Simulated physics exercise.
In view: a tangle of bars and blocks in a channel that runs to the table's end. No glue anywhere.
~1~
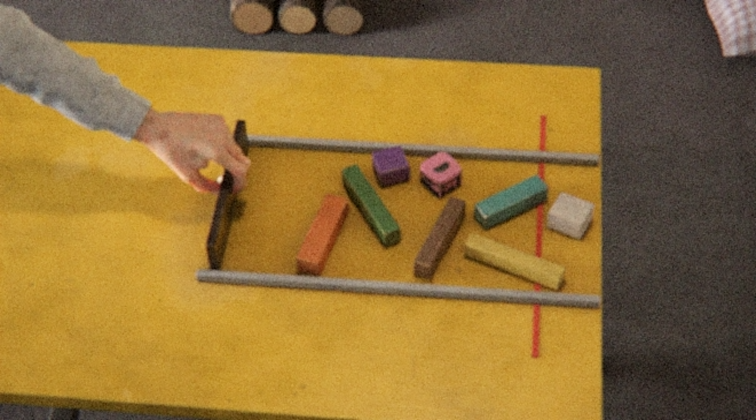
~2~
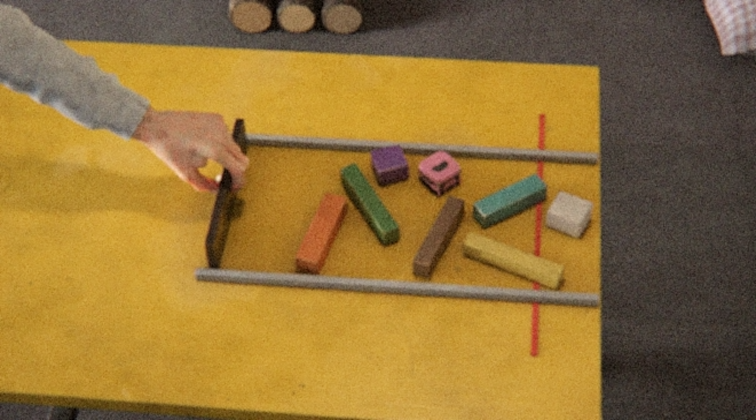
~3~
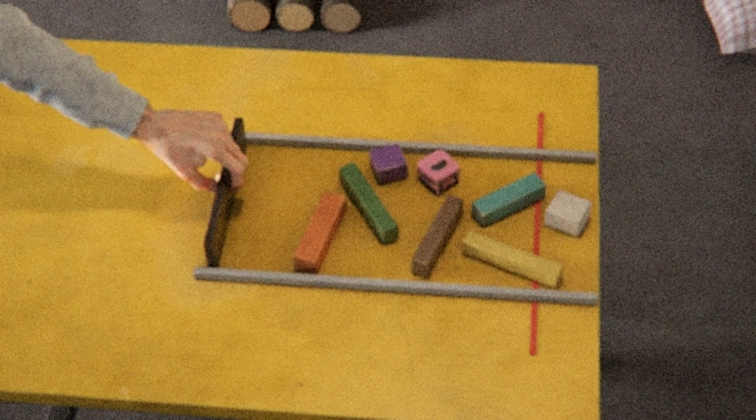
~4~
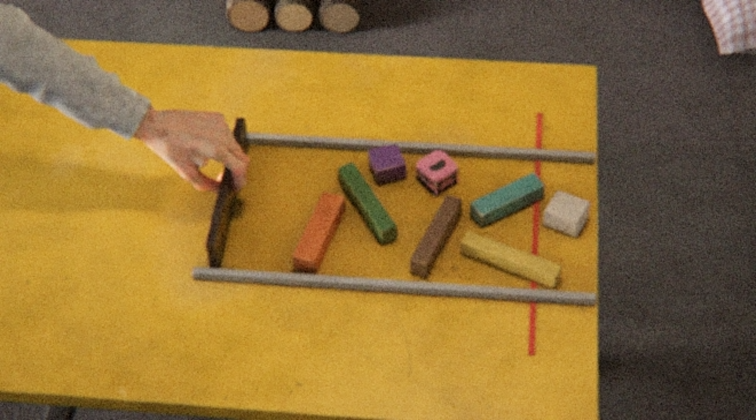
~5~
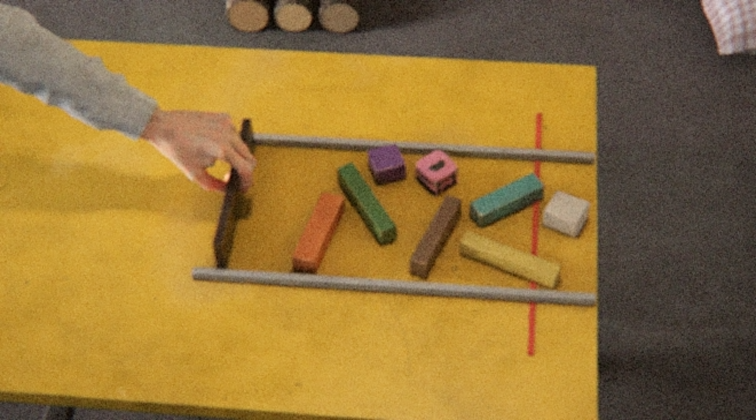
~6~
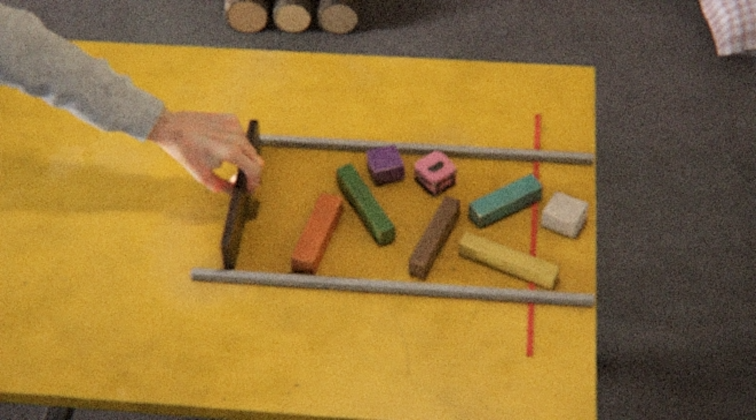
The clip opens on a yellow table where a hand holds a dark board upright at the left end of a channel between two grey rails, with scattered coloured bars and blocks inside. The hand stays nearly still, then slides the board slightly right, while the pieces remain in place.
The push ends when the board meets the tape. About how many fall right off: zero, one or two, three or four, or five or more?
In the end the number that fall off is three or four.
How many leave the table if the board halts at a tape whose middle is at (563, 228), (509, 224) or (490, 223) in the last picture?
It would be 6, 2 and 0.
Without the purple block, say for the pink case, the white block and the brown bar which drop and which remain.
The pink case holds on, the white block tumbles off, the brown bar survives.
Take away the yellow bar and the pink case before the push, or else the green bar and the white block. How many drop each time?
First 2, then 2.
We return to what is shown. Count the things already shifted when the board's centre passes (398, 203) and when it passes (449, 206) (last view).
The counts are 7 and 7.
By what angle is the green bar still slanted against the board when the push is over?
Roughly 25° out of line.
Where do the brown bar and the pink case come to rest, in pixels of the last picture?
About (588, 257), and the other about (584, 194).
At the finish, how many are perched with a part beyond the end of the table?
That would be 2.
Soon after, none off yet; white block at rest near (565, 215); yellow bar at rest near (509, 260); turquoise bar at rest near (506, 201).
After that, none off yet; white block at rest near (565, 215); yellow bar displaced a little near (525, 267); turquoise bar displaced a little near (524, 197).
And then, none off yet; white block displaced about its own width near (592, 221); yellow bar displaced about its own width near (595, 285); turquoise bar displaced about its own width near (577, 196).
In the end, the number that fall off is three or four; gone, turquoise bar, yellow bar and white block.
